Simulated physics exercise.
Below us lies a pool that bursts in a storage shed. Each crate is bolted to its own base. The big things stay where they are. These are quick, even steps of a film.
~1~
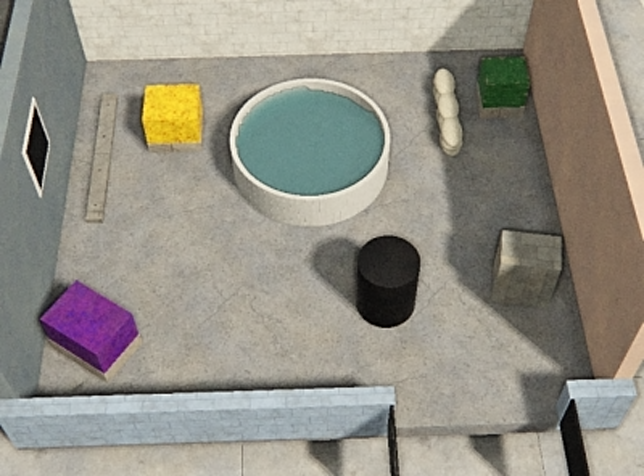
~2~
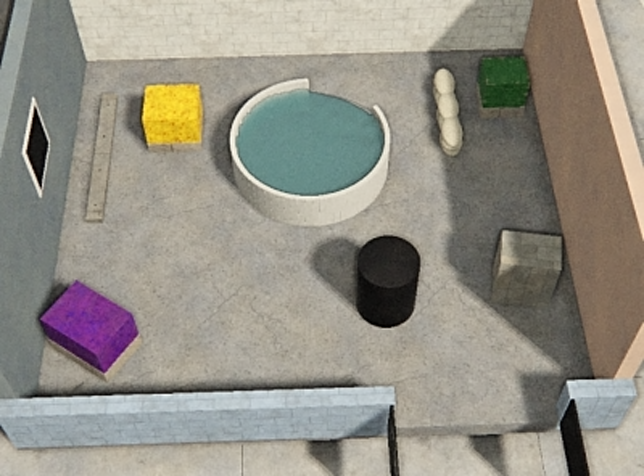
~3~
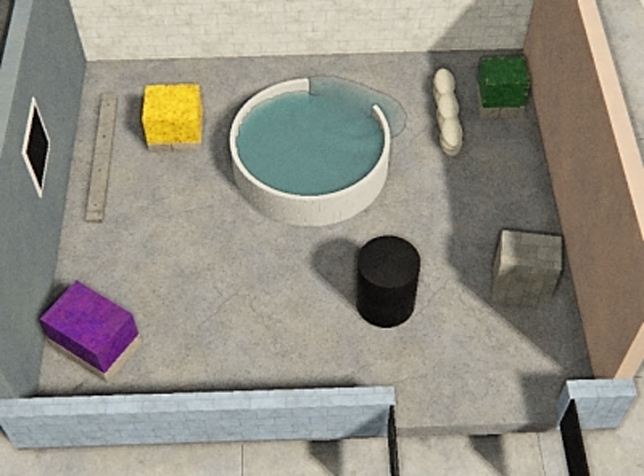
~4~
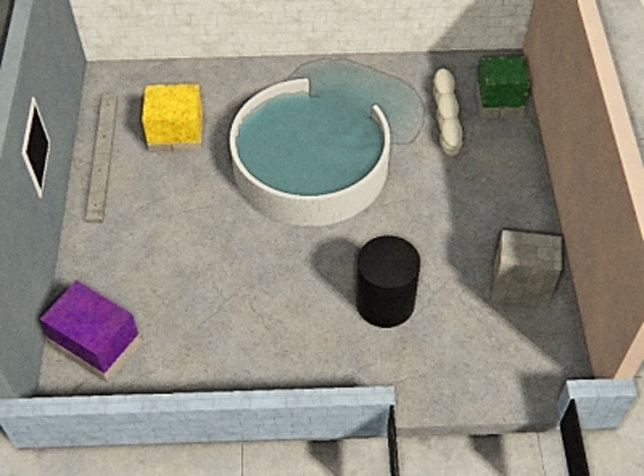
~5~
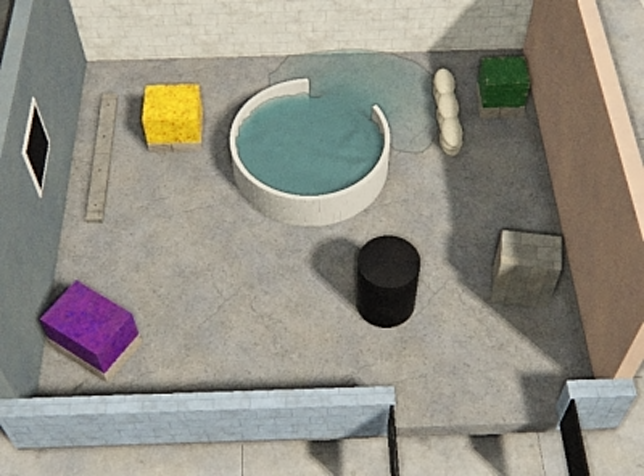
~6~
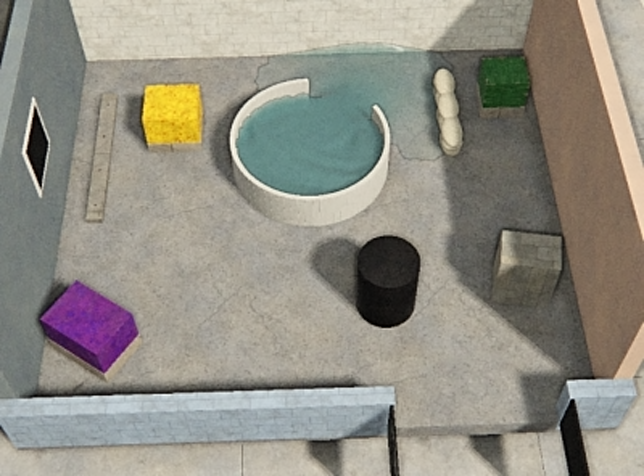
A round, pale-walled pool of teal water sits toward the back of a walled, grey-floored storage shed, seen from above by a still camera. Around it are a yellow block, a leaning-purple box at lower left, a black cylinder, a grey block, a green box and a lumpy cream object at right. A gap opens in the pool's far side, and water pours out, spreading thinly across the floor toward the back wall and the cream object.
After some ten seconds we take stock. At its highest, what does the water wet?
In the end: The green crate is wetted; the yellow crate escapes dry; the purple crate escapes dry.
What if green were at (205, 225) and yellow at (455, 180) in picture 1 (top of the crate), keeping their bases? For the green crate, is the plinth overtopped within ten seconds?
One by one: The green one is spared.
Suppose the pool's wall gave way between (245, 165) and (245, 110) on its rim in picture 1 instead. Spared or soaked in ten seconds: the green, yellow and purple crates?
Green crate remains dry; yellow crate takes water; purple crate is wetted.
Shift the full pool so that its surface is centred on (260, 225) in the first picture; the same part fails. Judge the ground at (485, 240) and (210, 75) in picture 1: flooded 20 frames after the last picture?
In that order: No water, flooded.
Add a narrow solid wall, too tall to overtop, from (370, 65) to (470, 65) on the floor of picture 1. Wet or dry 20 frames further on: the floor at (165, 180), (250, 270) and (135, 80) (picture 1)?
One after the other: Dry, not flooded, wet.
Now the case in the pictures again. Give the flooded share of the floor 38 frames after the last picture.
Close to 65 %.
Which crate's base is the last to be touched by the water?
The purple-painted one.
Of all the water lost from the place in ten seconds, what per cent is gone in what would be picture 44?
Close to 0 %.
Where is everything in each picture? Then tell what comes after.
The first frame shows still water in the round pool at (310, 140).
In the second frame, the front is at a hidden place, out from the gap on the round pool's far side.
In the third frame, water pours out on the round pool's far side and has run to a hidden place.
In the fourth frame, the front is at (318, 65), out from the gap on the round pool's far side.
In the fifth frame, the front is at (412, 64), out from the gap on the round pool's far side.
In the sixth frame, water pours out on the round pool's far side and has run to (431, 51).
A moment on, water covers 10 % of the floor; the green crate not reached, the yellow crate not reached, the purple crate not reached.
Next, water covers 20 % of the floor; the green crate water round its plinth, the yellow crate not reached, the purple crate not reached.
Then, water covers 40 % of the floor; the green crate water round its plinth, the yellow crate water round its plinth, the purple crate not reached.
Later, water covers 65 % of the floor; the green crate water round its plinth, the yellow crate water round its plinth, the purple crate not reached.
In the end, water covers 90 % of the floor; the green crate was topped, the yellow crate stayed above the water, the purple crate stayed above the water.
